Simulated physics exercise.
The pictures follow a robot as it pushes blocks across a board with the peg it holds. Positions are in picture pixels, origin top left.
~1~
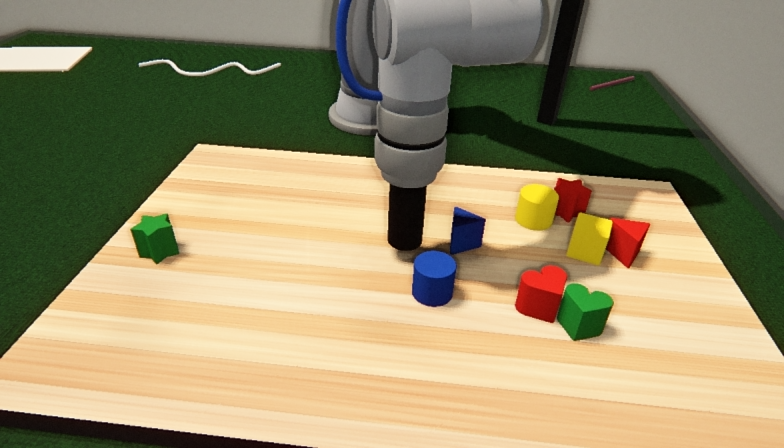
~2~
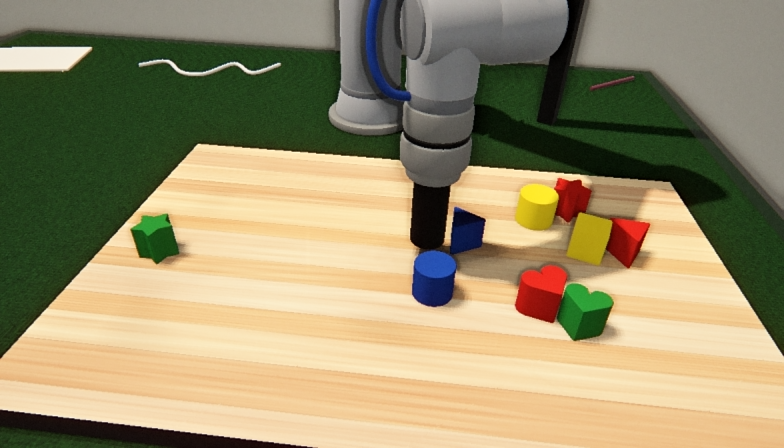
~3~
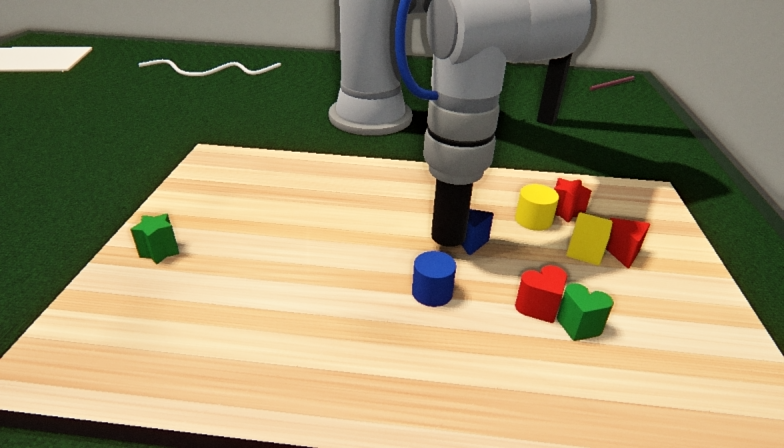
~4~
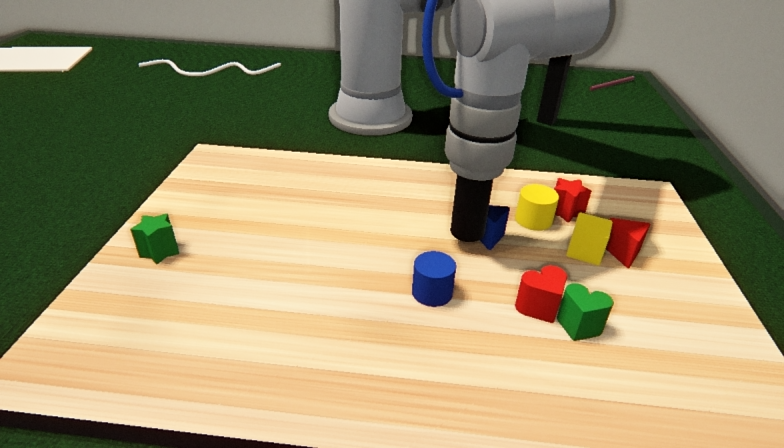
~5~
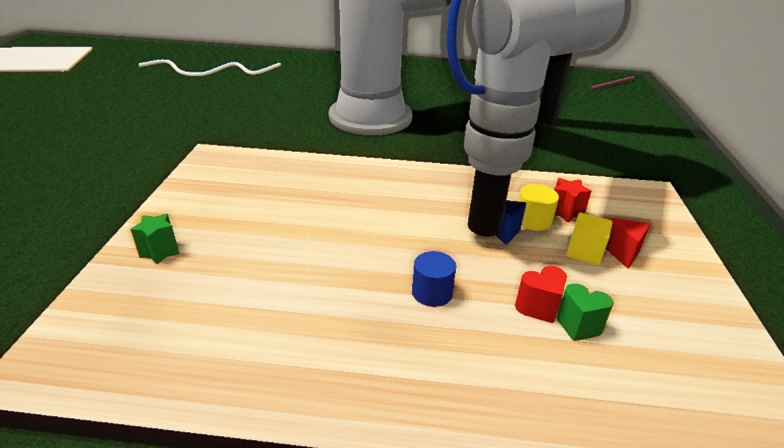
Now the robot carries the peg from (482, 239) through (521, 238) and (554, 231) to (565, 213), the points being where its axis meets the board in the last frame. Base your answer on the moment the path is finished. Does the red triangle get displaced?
My answer is no.
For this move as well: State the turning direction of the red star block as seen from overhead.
It turns clockwise.
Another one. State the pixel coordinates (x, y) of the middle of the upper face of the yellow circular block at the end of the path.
When the path ends, it will be at (549, 172).
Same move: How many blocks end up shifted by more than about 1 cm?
Here I'd predict at least three blocks moving more than 1 cm.
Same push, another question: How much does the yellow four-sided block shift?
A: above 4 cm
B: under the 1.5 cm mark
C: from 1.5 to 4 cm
My answer is option B.
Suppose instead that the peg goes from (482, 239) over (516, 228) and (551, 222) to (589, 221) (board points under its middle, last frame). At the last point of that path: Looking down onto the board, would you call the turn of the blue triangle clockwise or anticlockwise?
Looking down: Clockwise.
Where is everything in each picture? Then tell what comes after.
The first picture shows peg's lower end at (405, 241); blue triangle at (465, 217); yellow circular block at (540, 193); red star block at (572, 186); yellow four-sided block at (594, 224); red triangle at (633, 227).
The second picture shows peg at (427, 239); blocks still.
The third picture shows peg at (448, 237); blue triangle at (475, 215).
The fourth picture shows peg at (467, 232); blue triangle at (493, 211).
The fifth picture shows peg at (484, 227); blue triangle at (510, 206); yellow circular block at (540, 193); red star block at (572, 186); yellow four-sided block at (594, 224); red triangle at (633, 227).
What follows on the original path. One third of the way, peg at (525, 226); blue triangle at (552, 207); yellow circular block at (551, 191); red star block at (574, 183), turned 20° clockwise.
Two thirds of the way, peg at (558, 219); blue triangle at (588, 203), turned 20° clockwise; yellow circular block at (553, 185); red star block at (578, 180), turned 25° clockwise; yellow four-sided block at (599, 225), turned 20° clockwise.
At the end, peg at (568, 202); blue triangle at (597, 200), turned 50° clockwise; yellow circular block at (549, 172); red star block at (582, 175), turned 60° clockwise; yellow four-sided block at (599, 225), turned 20° clockwise; red triangle still.
